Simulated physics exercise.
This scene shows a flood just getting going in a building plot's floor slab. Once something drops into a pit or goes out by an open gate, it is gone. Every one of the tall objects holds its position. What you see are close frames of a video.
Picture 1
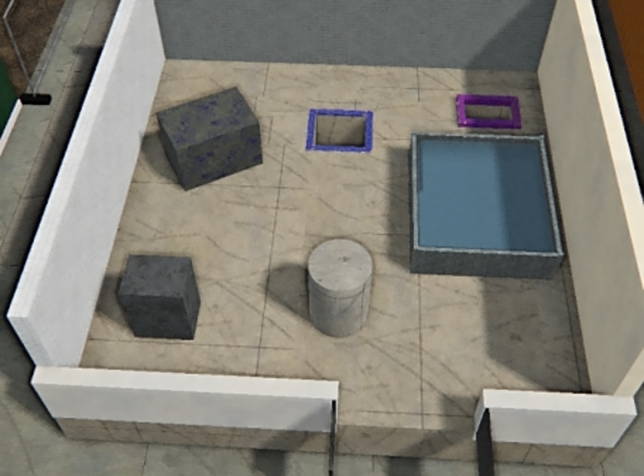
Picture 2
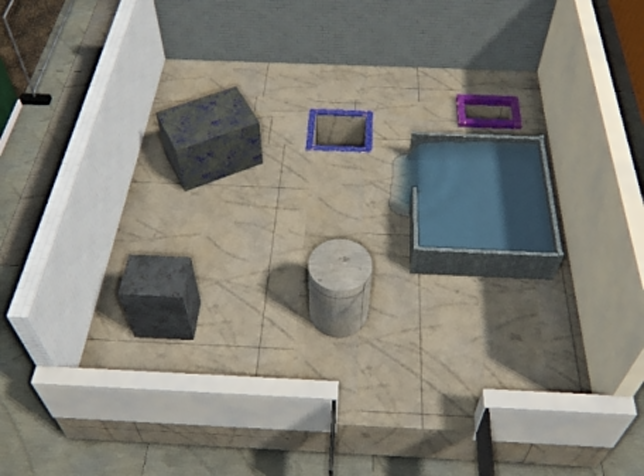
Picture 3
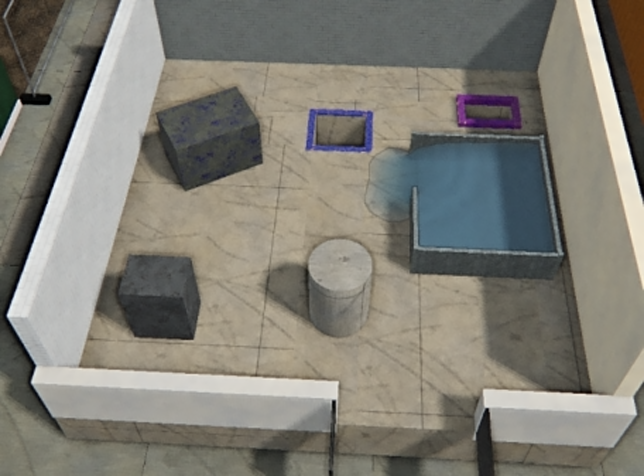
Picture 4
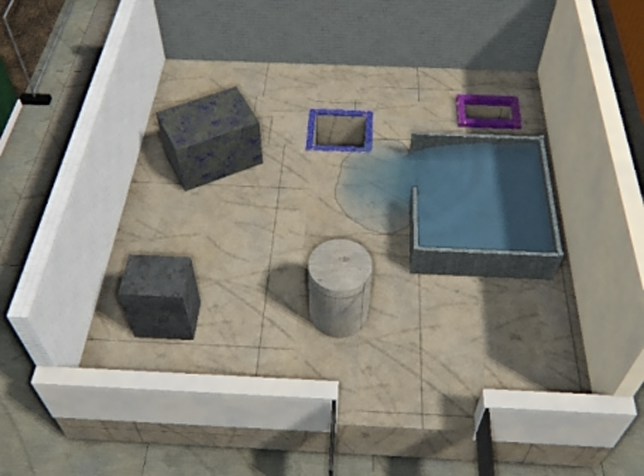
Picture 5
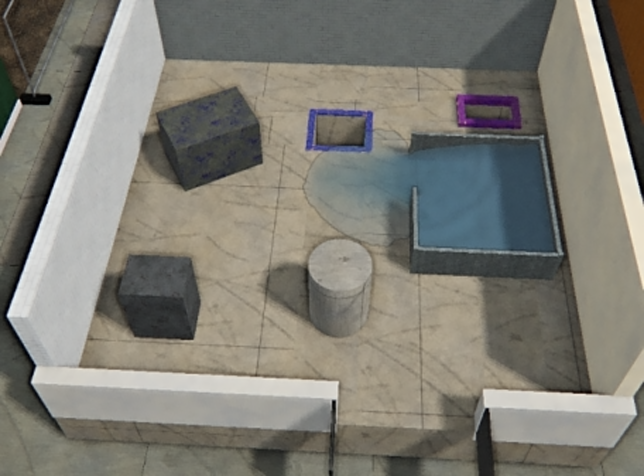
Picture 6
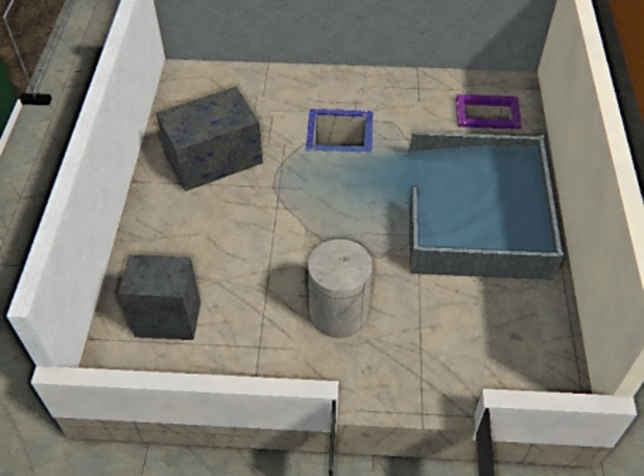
In the video, an open tank of blue water stands in a walled plot with dark blocks and a pale cylinder; water pours out through a gap in its left side and spreads leftward across the stone floor.
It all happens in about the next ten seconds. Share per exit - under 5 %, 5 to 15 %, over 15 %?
Gate: Under 5 %. Blue pit: Over 15 %. Purple pit: Under 5 %.
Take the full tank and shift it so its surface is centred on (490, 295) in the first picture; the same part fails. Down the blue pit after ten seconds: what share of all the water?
Estimate for the blue pit - some 4 in a hundred.
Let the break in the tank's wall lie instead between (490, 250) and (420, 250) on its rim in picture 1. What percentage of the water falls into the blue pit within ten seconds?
Blue 0 %.
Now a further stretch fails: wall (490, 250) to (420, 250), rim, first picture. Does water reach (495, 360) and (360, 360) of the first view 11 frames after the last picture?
In order: Swamped and swamped.
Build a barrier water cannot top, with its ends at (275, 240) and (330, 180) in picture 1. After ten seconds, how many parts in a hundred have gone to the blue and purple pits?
I'd say blue collects roughly 30 % while purple collects roughly 0 %.
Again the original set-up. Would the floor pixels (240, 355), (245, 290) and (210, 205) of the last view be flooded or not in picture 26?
Taking them in the order given: Spared, then swamped, then swamped.
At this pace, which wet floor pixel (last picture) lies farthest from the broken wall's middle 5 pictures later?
Pixel estimate: (172, 195).
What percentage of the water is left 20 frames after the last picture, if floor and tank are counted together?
Roughly 88 per cent.
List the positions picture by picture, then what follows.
The first frame shows the open tank at (482, 193) is whole and still.
In the second frame, water pours out at (414, 179) and has run to (401, 158).
In the third frame, the front is at (380, 157), out from the gap at (414, 179).
In the fourth frame, water pours out at (414, 180) and has run to (342, 199).
In the fifth frame, the front is at (309, 189), out from the gap at (414, 179).
In the sixth frame, water pours out at (414, 179) and has run to (280, 188).
A moment on, water covers 20 % of the floor; the gate 0 %, the blue pit 3 %, the purple pit 0 %.
Next, water covers 30 % of the floor; the gate 0 %, the blue pit 8 %, the purple pit 0 %.
Then, water covers 40 % of the floor; the gate 0 %, the blue pit 13 %, the purple pit 0 %.
Later, water covers 55 % of the floor; the gate 0 %, the blue pit 19 %, the purple pit 0 %.
In the end, water covers 85 % of the floor; the gate 1 %, the blue pit 24 %, the purple pit 0 %.
